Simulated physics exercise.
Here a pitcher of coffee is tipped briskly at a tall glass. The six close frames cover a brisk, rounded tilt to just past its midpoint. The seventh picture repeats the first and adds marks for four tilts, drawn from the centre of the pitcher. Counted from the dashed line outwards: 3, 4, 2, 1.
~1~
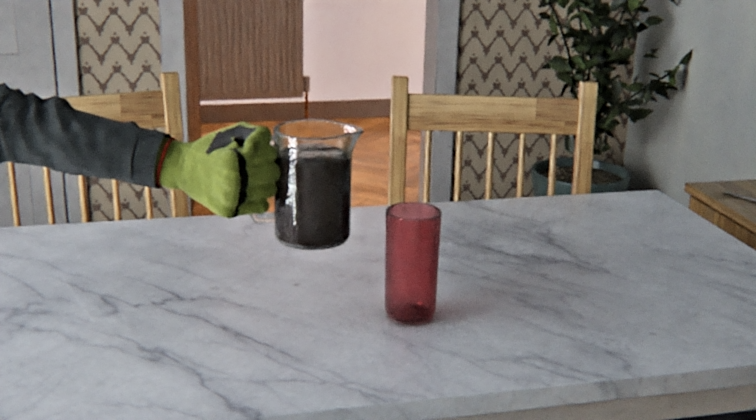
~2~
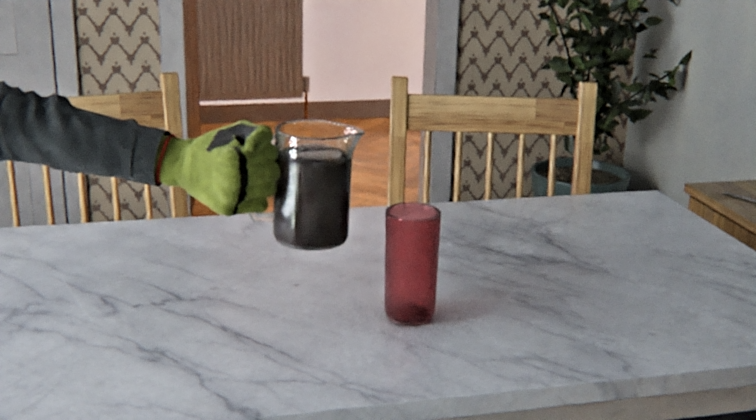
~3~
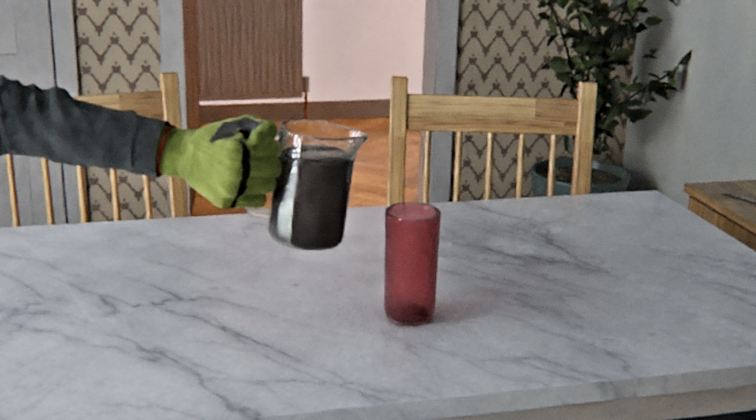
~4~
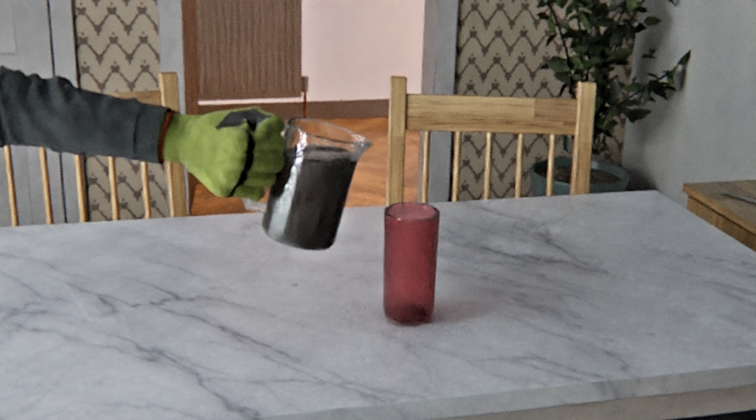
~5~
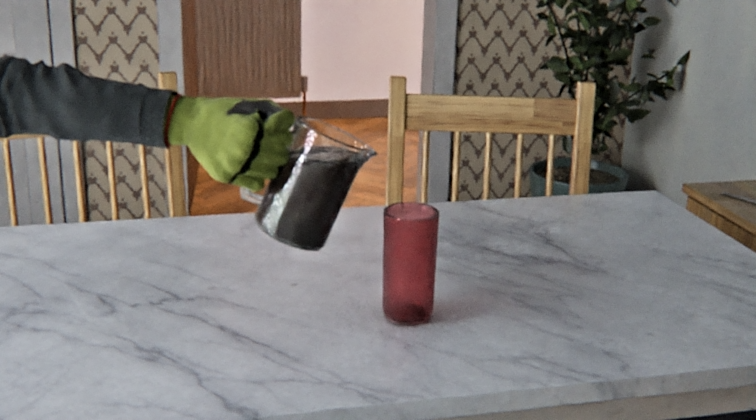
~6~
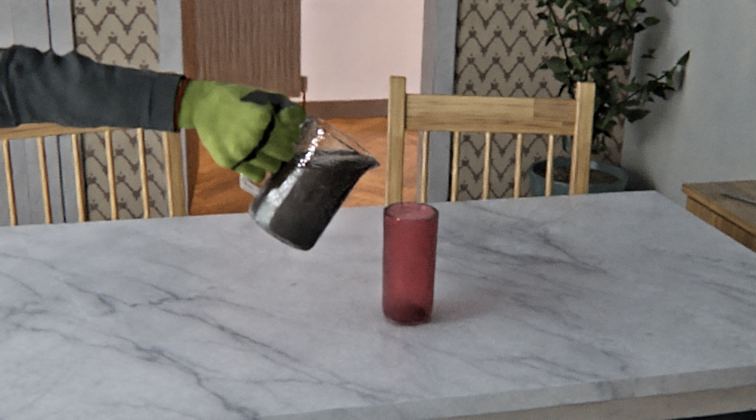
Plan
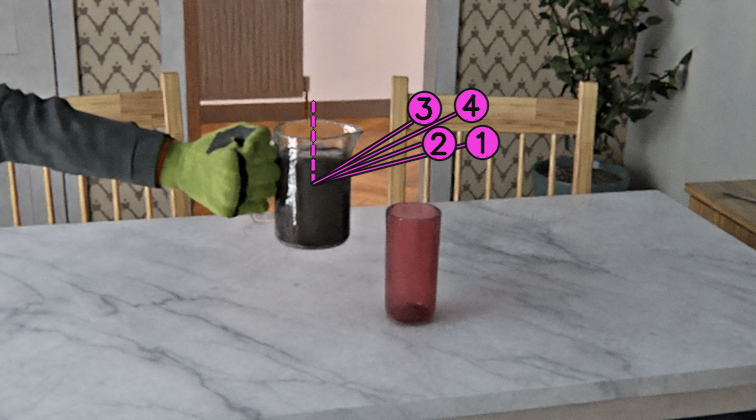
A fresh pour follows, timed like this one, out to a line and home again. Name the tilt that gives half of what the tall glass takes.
4 is best.
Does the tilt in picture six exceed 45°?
No, it does not.
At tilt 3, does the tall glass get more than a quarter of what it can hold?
Yes, clearly.
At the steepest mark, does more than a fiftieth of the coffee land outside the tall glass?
Yes, it does.
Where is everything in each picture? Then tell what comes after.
In the first picture, upright, lip at (361, 130); rim of the tall glass round (414, 211); nothing has left yet.
In the second picture, upright, lip at (362, 131); nothing has left yet.
In the third picture, tipped about 7°, lip at (366, 136); nothing has left yet.
In the fourth picture, tipped about 14°, lip at (371, 142); nothing has left yet.
In the fifth picture, tipped about 24°, lip at (375, 152); nothing has left yet.
In the sixth picture, tipped about 33°, lip at (379, 163); nothing has left yet.
On the marked copy, 1 at (465, 145); 2 at (421, 143); 3 at (412, 122); 4 at (456, 113).
With 1, the tall glass ends with about 61 % of what it can hold; 15 % of the coffee is spilt.
With 2, the tall glass ends with about 60 % of what it can hold; 4 % of the coffee is spilt.
With 3, the tall glass ends with about 37 % of what it can hold.
With 4, the tall glass ends with about 50 % of what it can hold.
